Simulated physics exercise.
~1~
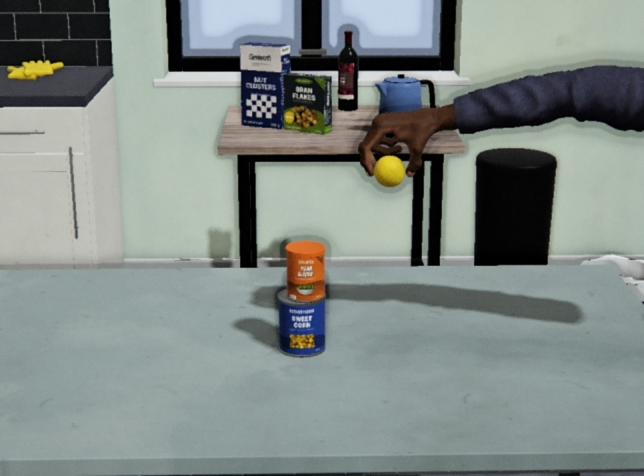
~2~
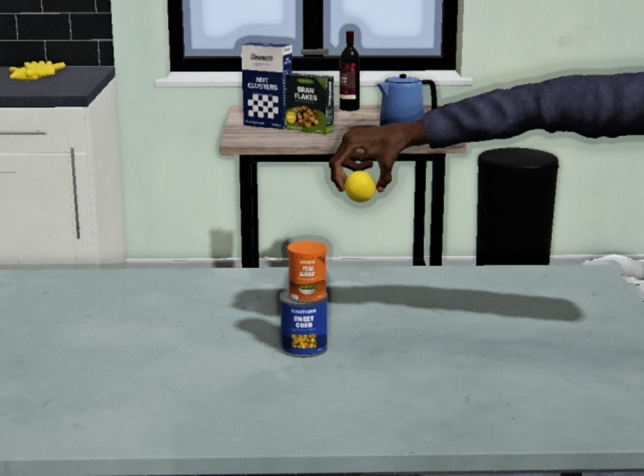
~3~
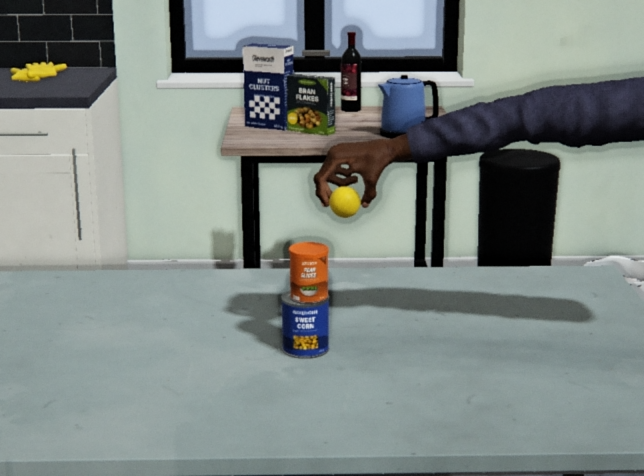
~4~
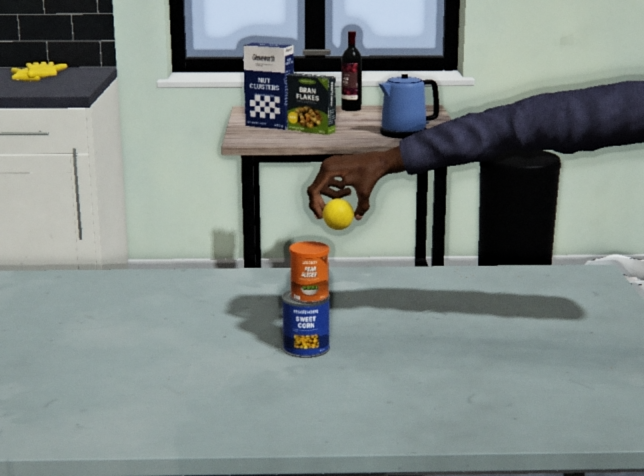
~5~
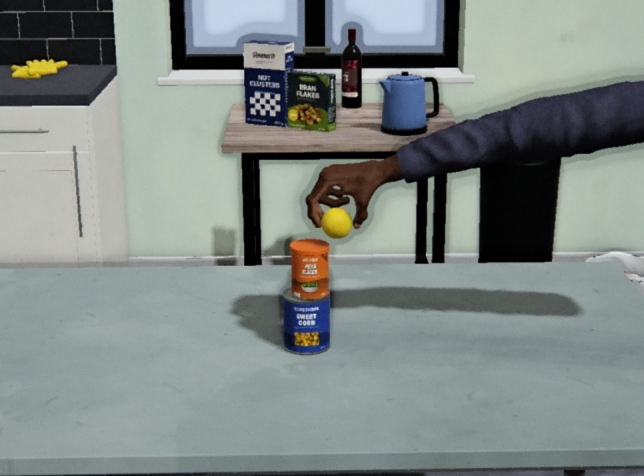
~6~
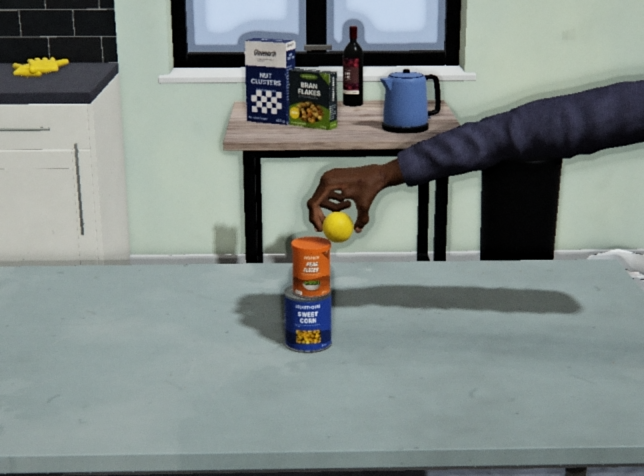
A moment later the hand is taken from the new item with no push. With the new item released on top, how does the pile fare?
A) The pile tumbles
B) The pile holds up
The answer is A.
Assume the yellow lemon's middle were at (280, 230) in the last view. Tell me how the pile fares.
After that, the pile falls over.
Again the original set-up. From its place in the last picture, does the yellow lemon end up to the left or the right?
Off rightwards in the picture.
Then, 0.30 s on from there, yellow lemon now fallen.
Then, 0.40 s on from there, things are still on the move.
In the end, fallen, yellow lemon; the other 2 unmoved. At the end, from the last picture's camera, yellow lemon near (371, 330). The pile loses its balance.
